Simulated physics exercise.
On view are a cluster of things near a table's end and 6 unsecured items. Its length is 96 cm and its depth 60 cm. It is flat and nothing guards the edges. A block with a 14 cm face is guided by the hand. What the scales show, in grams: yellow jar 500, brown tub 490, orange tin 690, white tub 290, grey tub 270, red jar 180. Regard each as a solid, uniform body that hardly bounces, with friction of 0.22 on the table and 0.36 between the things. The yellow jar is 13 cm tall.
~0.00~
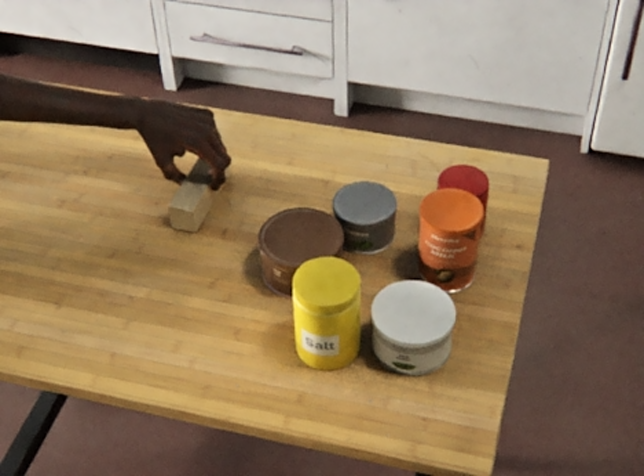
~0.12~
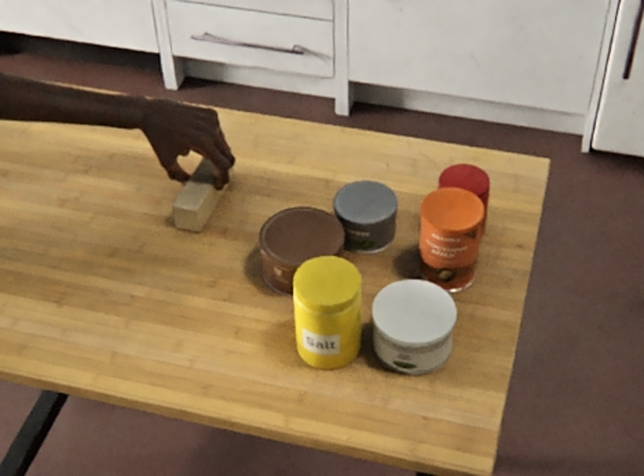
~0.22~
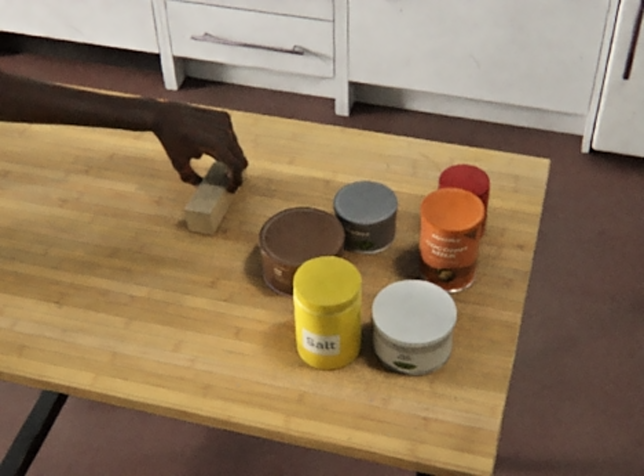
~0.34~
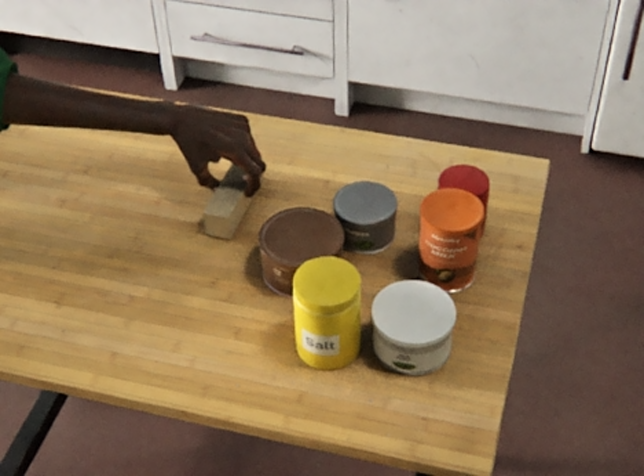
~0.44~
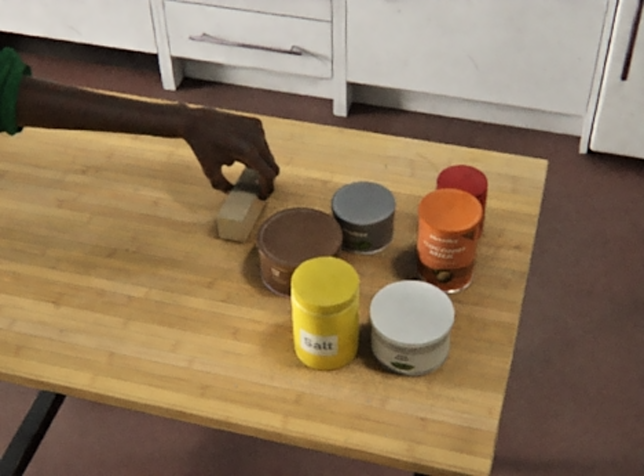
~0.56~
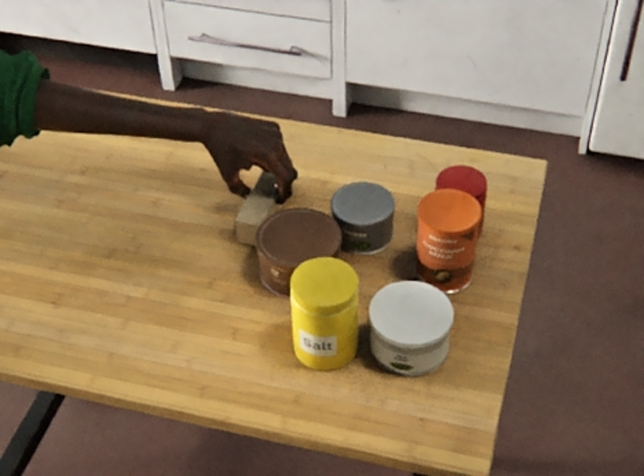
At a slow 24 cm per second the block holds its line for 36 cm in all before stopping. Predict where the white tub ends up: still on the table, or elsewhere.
The white tub ends up still there.
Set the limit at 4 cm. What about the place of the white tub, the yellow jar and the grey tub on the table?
White tub: Remains in place; yellow jar: Remains in place; grey tub: Is displaced.
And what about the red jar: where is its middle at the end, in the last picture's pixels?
Its middle settles close to pixel (512, 196).
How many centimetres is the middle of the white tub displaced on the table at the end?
It ends about 1 centimetres from where it started.
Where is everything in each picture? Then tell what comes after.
Pusher on by 0 cm; white tub (412, 328); yellow jar (328, 314), in the first frame.
Pusher on by 1 cm; orange tin (450, 241); grey tub (366, 217), in the second frame.
Pusher on by 3 cm; yellow jar (328, 314), in the third frame.
Pusher on by 5 cm; brown tub (302, 253); orange tin (449, 241), in the fourth frame.
Pusher on by 8 cm; grey tub (364, 218), in the fifth frame.
Pusher on by 11 cm; white tub (410, 329); yellow jar (325, 314), in the sixth frame.
After 0.96 s, pusher on by 20 cm; brown tub slid 7 cm.
After 1.26 s, pusher on by 27 cm; brown tub slid 10 cm; grey tub slid 8 cm; orange tin slid 2 cm.
After 1.46 s, pusher on by 32 cm; grey tub slid 13 cm; brown tub slid 10 cm; orange tin slid 6 cm.
At rest (2.0 s), not toppled but over 4 cm from the start, brown tub, orange tin, grey tub and red jar; the other 2 in place, give or take 4 cm. Seen from the same camera at the end, white tub near (414, 333).
